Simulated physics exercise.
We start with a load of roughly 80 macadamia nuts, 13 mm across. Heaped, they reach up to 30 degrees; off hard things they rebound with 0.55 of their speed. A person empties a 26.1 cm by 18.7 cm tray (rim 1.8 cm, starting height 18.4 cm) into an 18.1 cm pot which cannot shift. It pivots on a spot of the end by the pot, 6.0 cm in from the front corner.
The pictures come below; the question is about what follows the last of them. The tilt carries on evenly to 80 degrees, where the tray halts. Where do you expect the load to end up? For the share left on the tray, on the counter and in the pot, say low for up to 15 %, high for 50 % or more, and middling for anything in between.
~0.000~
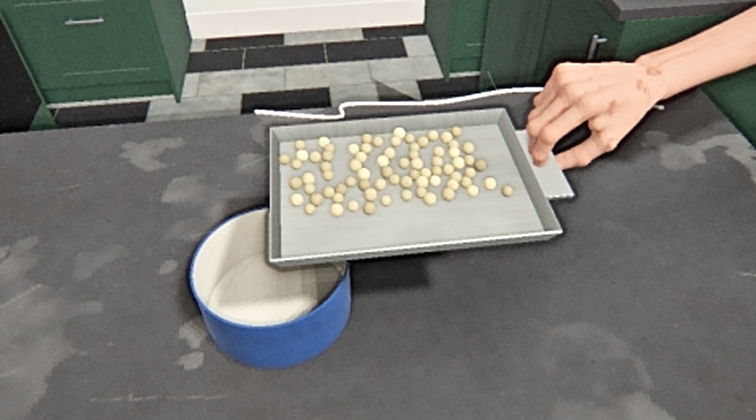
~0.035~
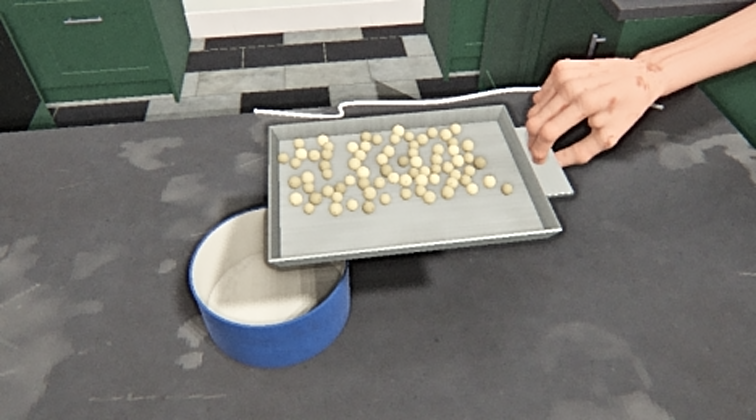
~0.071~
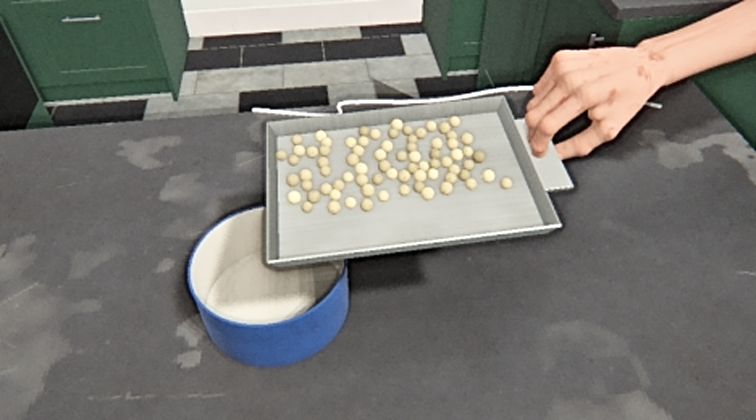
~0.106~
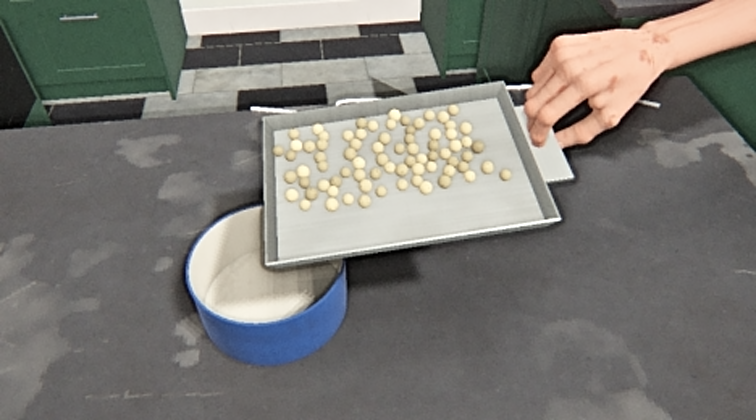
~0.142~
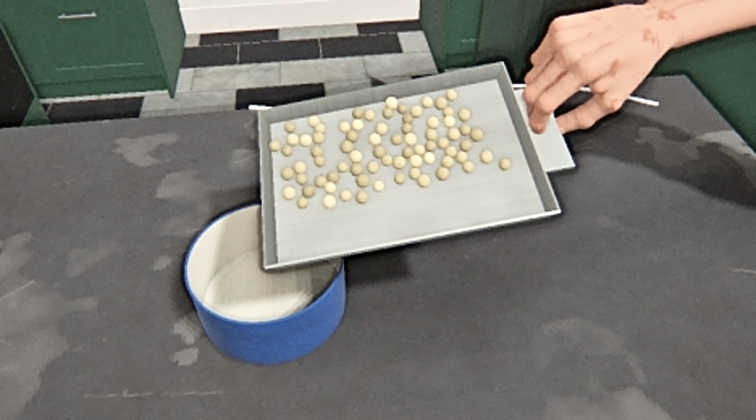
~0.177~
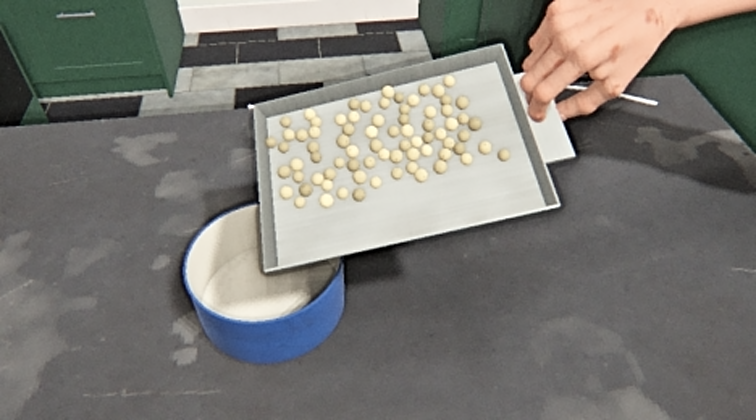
Left on the tray - low, counter - high, pot - low.
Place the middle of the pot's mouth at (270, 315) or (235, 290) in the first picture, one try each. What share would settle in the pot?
Estimates: 95 in a hundred and 45 in a hundred.
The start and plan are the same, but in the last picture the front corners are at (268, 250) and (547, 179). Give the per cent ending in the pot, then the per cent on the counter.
Final per cent - pot 80, counter 20.
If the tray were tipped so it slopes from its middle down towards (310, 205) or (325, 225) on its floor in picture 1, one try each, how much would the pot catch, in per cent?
That would be close to 55 per cent and then close to 25 per cent.
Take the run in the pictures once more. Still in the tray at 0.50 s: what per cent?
It works out to near 85 per cent of the load.
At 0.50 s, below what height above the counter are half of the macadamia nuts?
Roughly 20 centimetres, more or less.
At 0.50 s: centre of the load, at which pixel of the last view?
Near (301, 249).
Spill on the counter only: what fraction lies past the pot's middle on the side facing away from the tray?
Some 70 per cent.
Then, at 0.37 s, tilt 50 degrees; the tray holds 100 %, the pot 0 %.
After 0.50 s, tilt 71 degrees; the tray holds 85 %, the pot 0 %.
After 0.76 s, tilt 80 degrees; the tray holds 5 %, the pot 5 %.
At rest (1.9 s), tray 0 %, counter 95 %, pot 5 %.
